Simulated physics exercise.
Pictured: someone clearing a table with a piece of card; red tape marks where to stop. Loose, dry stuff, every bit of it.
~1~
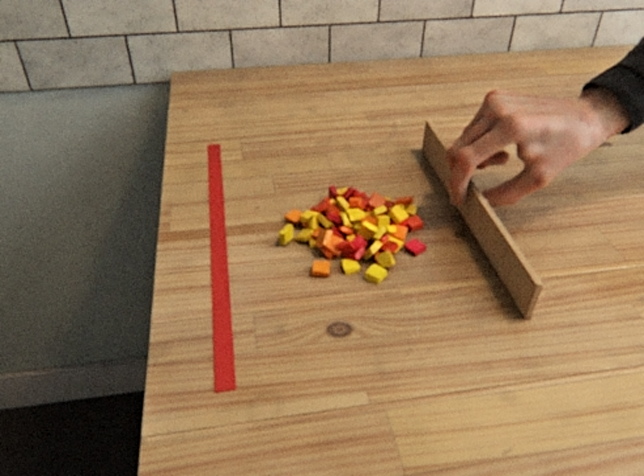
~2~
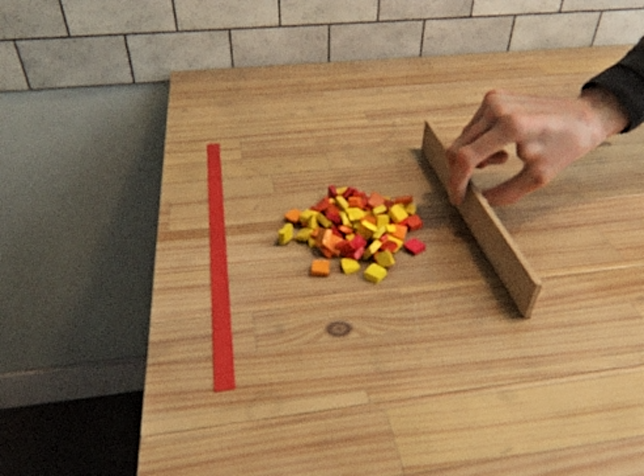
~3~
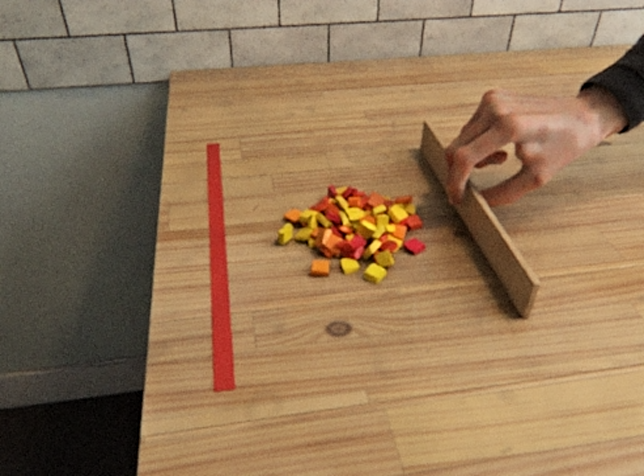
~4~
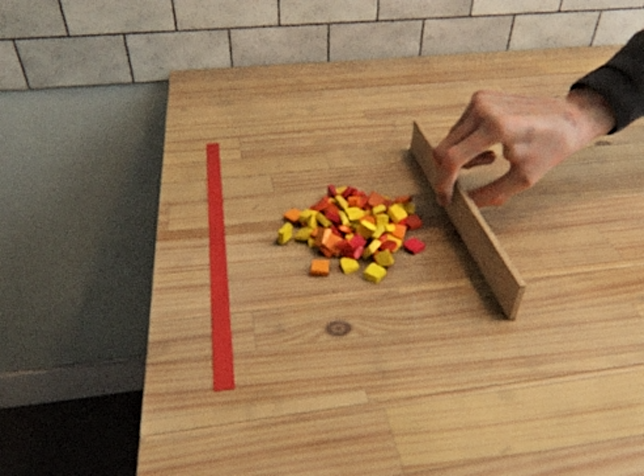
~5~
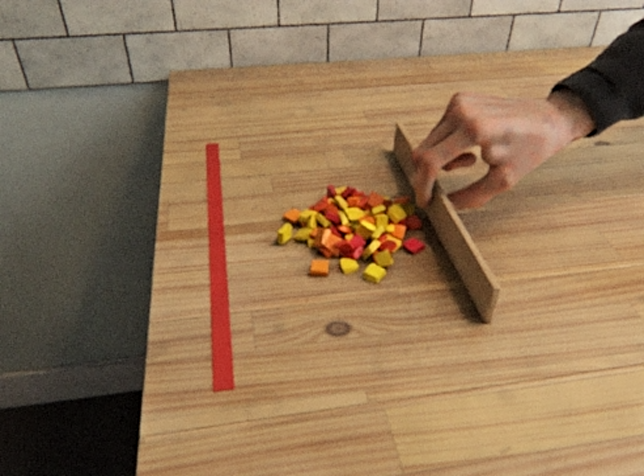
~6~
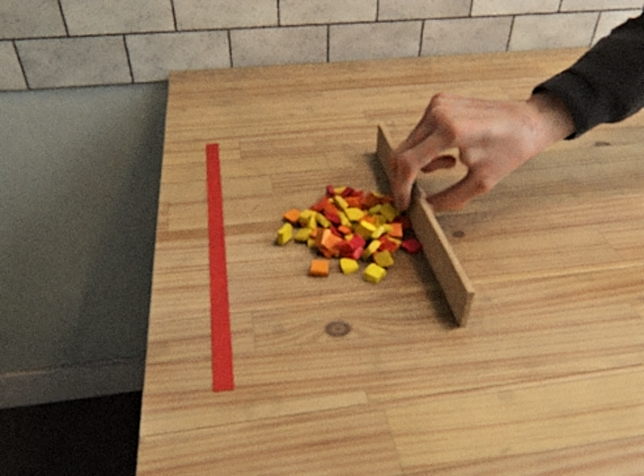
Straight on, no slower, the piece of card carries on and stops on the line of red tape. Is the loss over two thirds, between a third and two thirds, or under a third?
I'd call it a medium spill, a third to two thirds gone.
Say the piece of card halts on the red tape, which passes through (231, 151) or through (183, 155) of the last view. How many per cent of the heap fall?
20 and 90 percent, roughly.
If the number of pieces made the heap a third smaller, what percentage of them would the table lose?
40 per cent or so.
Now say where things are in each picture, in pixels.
In the first frame, piece of card at (524, 284), at rest; red tape at (214, 153), about a palm's width from the edge; edge at (156, 250); the heap at (356, 226), mosaic tiles.
In the second frame, piece of card at (523, 283), at rest.
In the third frame, piece of card at (521, 283); the heap at (355, 226).
In the fourth frame, piece of card at (508, 285).
In the fifth frame, piece of card at (484, 288); the heap at (354, 226).
In the sixth frame, piece of card at (459, 291); red tape at (213, 152); edge at (155, 249); the heap at (354, 226), a small part pushed along.
Soon, piece of card still moving, near (308, 200); heap all on the table, its front near (209, 239).
A while on, piece of card stopped at the red tape; heap about a quarter over the edge.
Towards the end, piece of card stopped at the red tape; heap about half over the edge.
Finally, piece of card stopped at the red tape; heap about half over the edge.
